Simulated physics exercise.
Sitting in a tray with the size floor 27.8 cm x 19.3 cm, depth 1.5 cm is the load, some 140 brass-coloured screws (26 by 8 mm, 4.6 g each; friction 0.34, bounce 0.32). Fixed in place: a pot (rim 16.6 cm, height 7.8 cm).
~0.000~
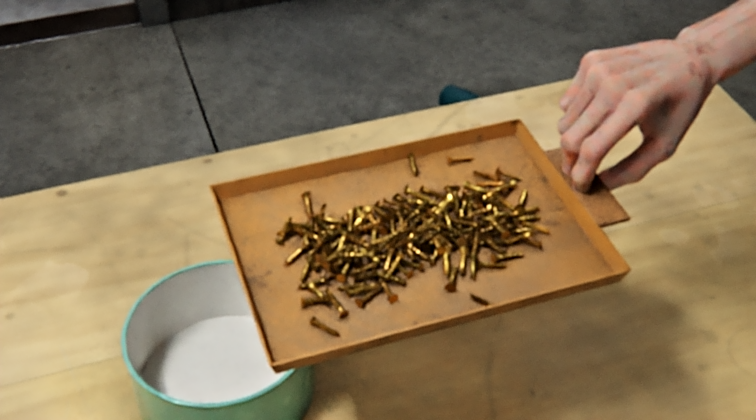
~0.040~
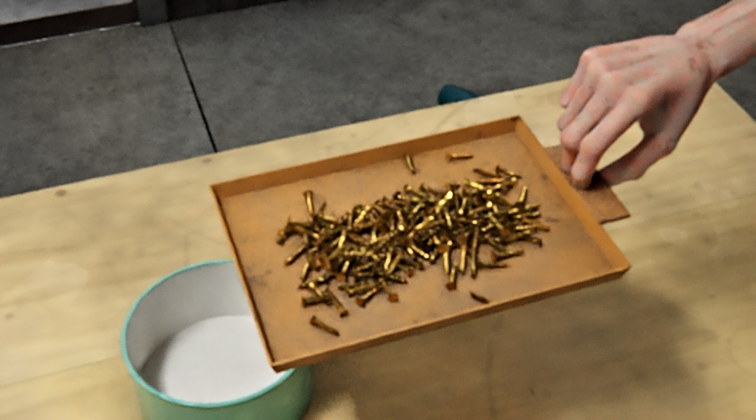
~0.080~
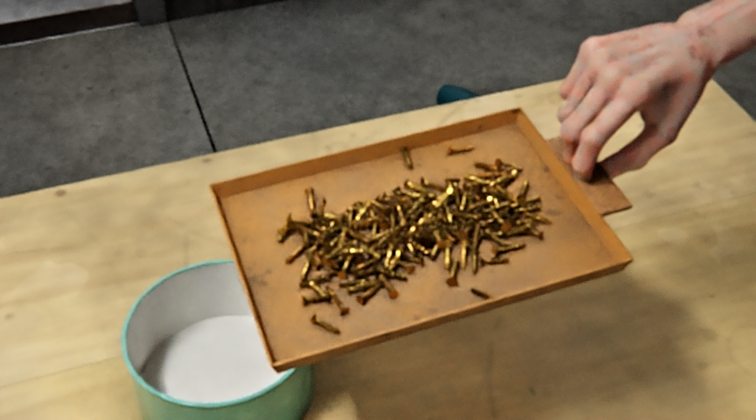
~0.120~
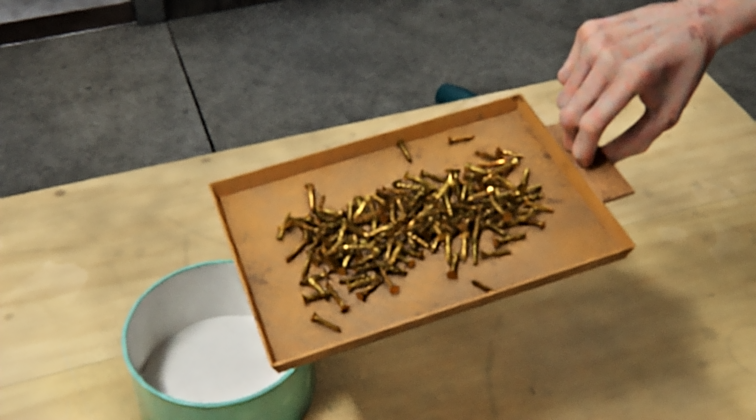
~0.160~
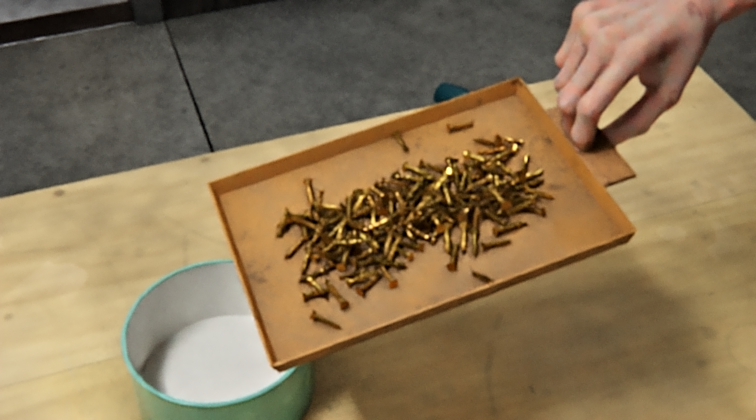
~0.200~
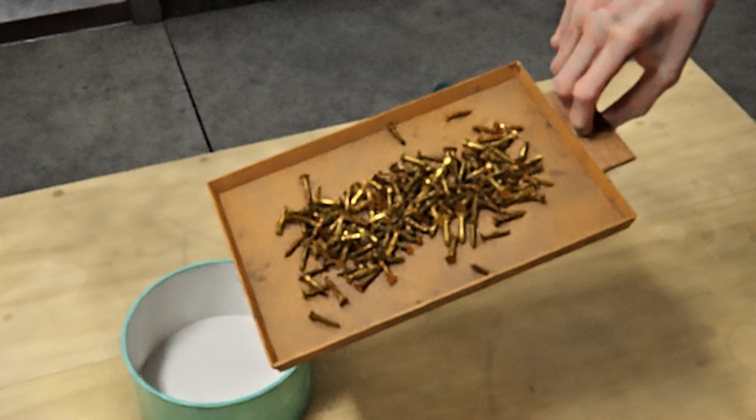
On a pale wooden tabletop above a grey slab floor, the scene is viewed from above at an angle by a still camera. A hand at the upper right grips the tab of a shallow orange-brown tray strewn with brass-coloured screws, its left corner over a mint-green, white-lined pot. The hand raises the tray's right side, slowly then faster, tilting it leftward while the screws barely shift.
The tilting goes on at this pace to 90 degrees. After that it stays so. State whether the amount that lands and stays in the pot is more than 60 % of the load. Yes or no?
No.
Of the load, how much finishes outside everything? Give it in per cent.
I'd put it at roughly 70 percent.
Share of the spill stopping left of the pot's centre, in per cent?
I'd put it at around 80 per cent.
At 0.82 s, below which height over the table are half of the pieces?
Median height reading: Approx. 20 cm.
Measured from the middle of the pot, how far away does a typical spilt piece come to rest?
18 cm.
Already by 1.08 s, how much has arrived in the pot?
Tally so far: Close to 20 per cent.
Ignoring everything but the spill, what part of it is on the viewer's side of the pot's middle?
I'd estimate close to 100 in a hundred.
After 0.54 s, tilt 41 degrees; tray 100 %; middle of all pieces on or above the table near (328, 205).
After 0.82 s, tilt 65 degrees; tray 35 %, pot 5 %, in the air 55 %; middle of all pieces on or above the table near (218, 337).
Then, at 1.08 s, tilt 86 degrees; tray 15 %, pot 20 %, outside 60 %, in the air 5 %.
After 1.33 s, tilt 90 degrees; pot 30 %, outside 65 %, in the air 5 %.
By 2.3 s all is still; pot 30 %, outside 70 %.
